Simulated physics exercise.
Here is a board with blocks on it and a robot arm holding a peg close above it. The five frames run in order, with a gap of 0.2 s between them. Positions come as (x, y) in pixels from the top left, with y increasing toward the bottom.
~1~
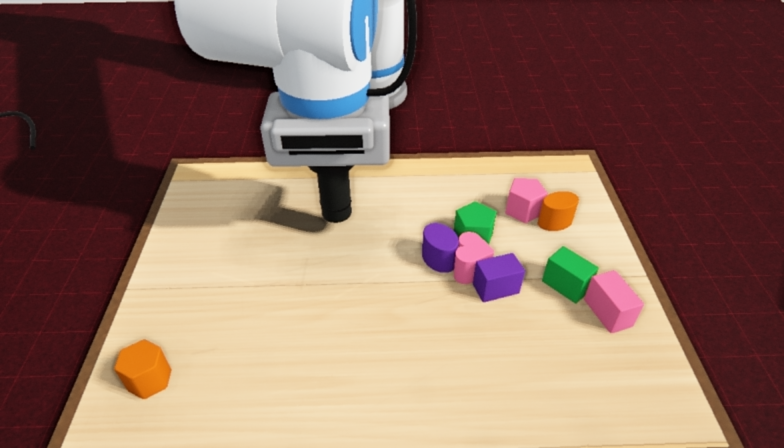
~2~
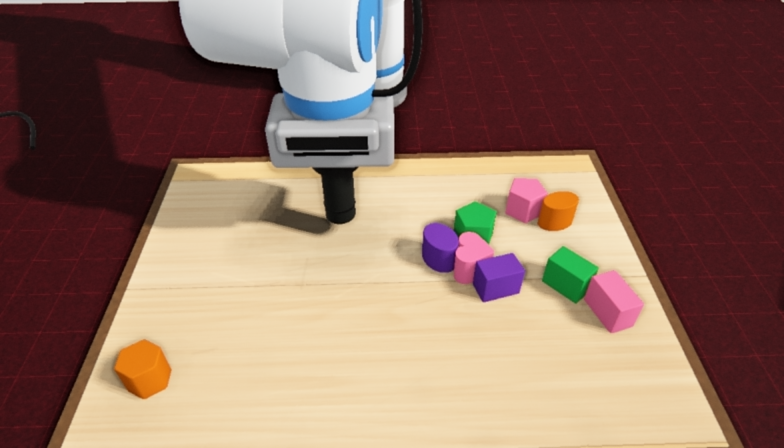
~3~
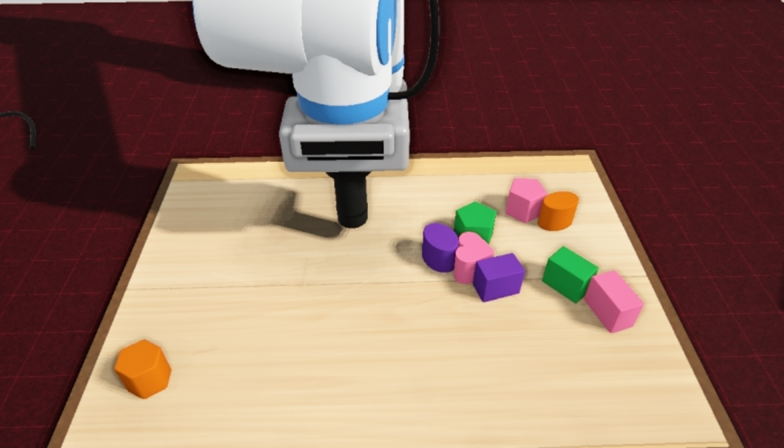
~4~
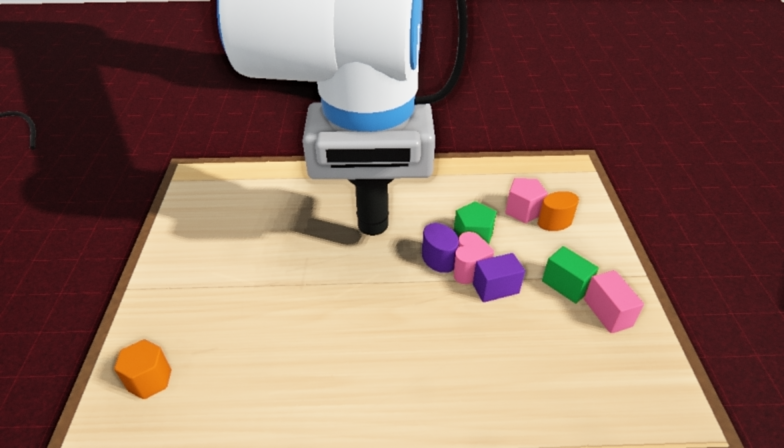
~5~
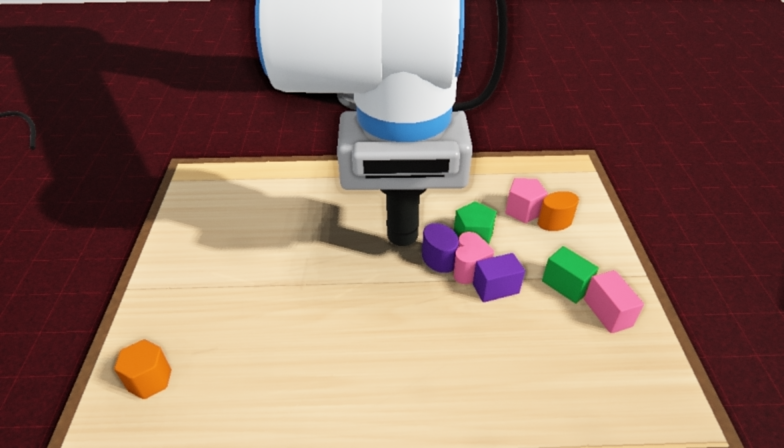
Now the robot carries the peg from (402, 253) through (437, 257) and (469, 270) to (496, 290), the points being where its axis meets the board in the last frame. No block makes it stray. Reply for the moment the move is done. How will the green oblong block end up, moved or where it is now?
Here's my answer: The green oblong block gets displaced.
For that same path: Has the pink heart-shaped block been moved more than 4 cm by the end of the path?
Yes
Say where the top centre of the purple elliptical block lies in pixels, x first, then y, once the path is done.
Its top face will be centred at roughly (537, 267).
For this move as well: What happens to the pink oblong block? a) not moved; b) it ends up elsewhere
a: Not moved.
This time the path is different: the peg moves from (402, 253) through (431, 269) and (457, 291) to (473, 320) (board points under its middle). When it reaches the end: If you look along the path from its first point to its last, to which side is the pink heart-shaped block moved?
Facing from start to end, it will go to the left.
What follows on the original path. One third of the way, peg at (439, 241); purple elliptical block at (473, 241); pink heart-shaped block at (502, 255), turned 15° clockwise; purple oblong block at (517, 276).
Two thirds of the way, peg at (472, 254); purple elliptical block at (507, 252); pink heart-shaped block at (539, 268), turned 15° clockwise; purple oblong block at (541, 293), turned 10° clockwise.
At the end, peg at (500, 273); purple elliptical block at (537, 267); pink heart-shaped block at (572, 279); purple oblong block at (550, 302), turned 35° clockwise; green oblong block at (585, 259), turned 15° clockwise; pink oblong block unmoved.
